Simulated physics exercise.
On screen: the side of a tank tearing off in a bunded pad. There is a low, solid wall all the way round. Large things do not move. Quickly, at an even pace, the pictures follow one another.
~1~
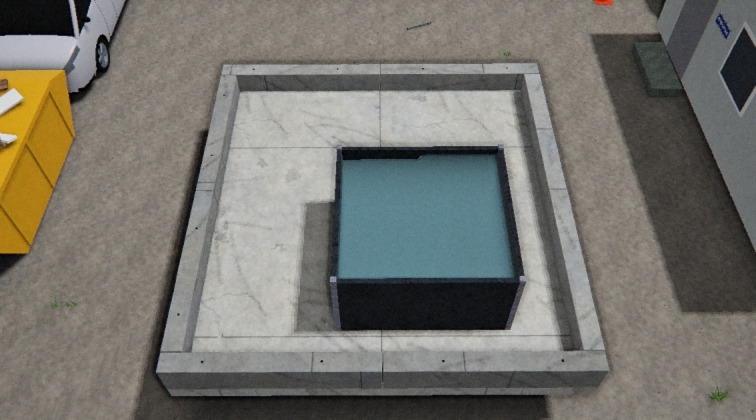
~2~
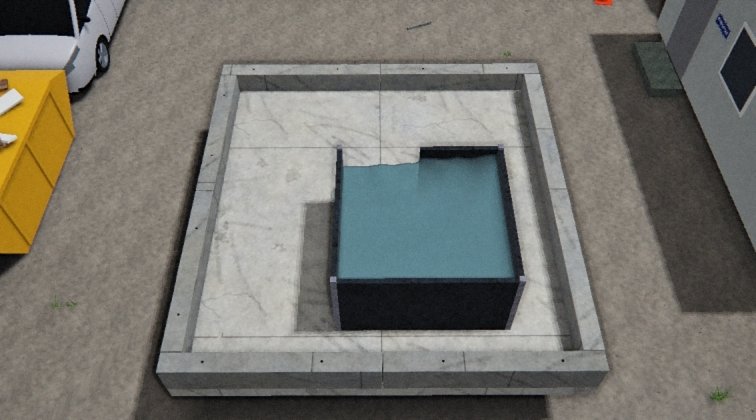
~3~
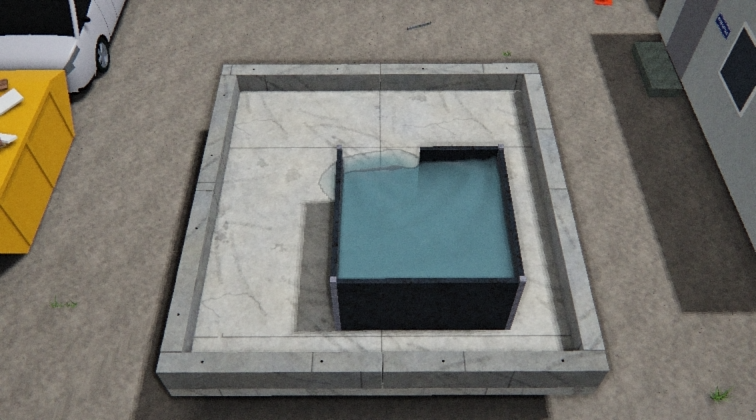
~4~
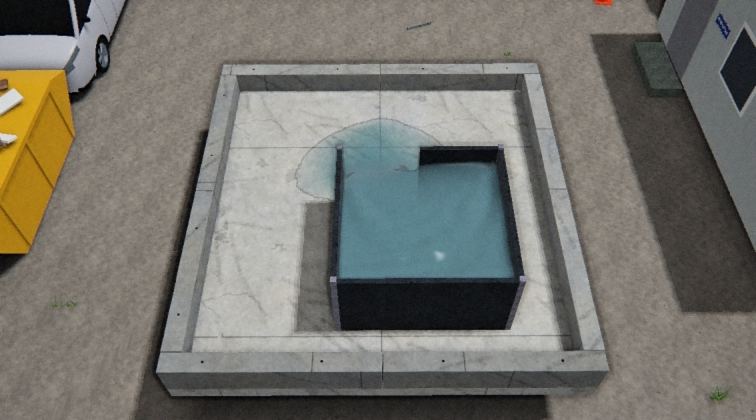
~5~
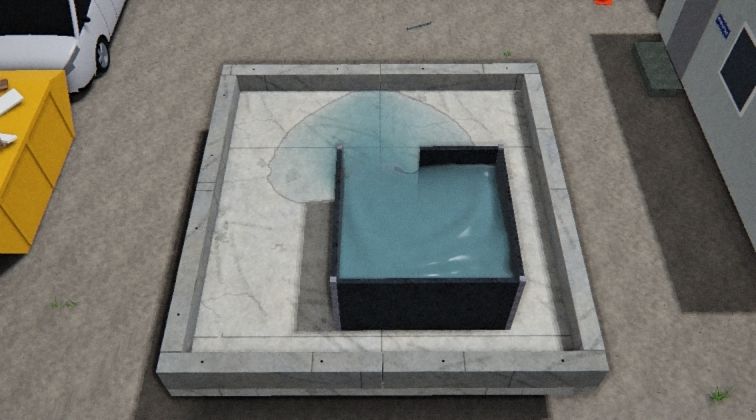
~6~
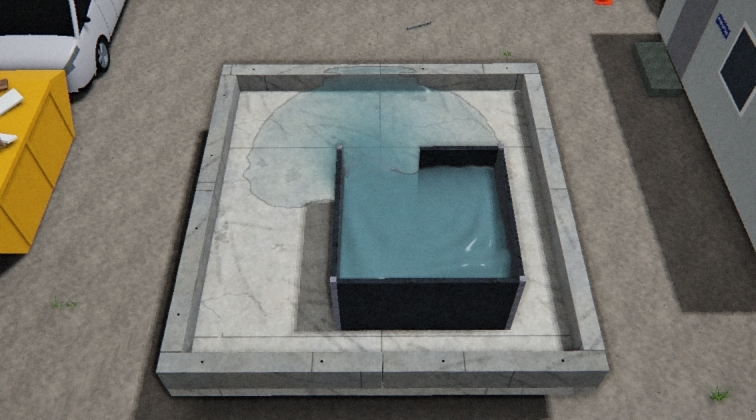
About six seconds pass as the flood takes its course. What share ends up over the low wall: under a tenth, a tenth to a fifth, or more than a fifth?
The part that gets over is under a tenth.
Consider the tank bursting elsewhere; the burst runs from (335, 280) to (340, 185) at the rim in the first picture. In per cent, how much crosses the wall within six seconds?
Some 16 in a hundred.
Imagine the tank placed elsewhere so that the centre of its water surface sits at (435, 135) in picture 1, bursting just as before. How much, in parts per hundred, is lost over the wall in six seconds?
Result: Around 14 %.
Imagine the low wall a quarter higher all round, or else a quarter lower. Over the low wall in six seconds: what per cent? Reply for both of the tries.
2 % and 16 %.
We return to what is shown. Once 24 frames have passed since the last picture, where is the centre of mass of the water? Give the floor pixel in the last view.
Somewhere near (382, 197).
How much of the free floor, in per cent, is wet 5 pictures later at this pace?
Estimate: Some 55 in a hundred.
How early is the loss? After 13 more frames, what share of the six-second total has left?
Roughly 85 per cent.
A moment on, water covers 50 % of the floor; the low wall has let 0 % over.
Next, water covers 50 % of the floor; the low wall has let 1 % over.
Then, water covers 60 % of the floor; the low wall has let 7 % over.
Later, water covers 85 % of the floor; the low wall has let 8 % over.
In the end, water covers 85 % of the floor; the low wall has let 8 % over.
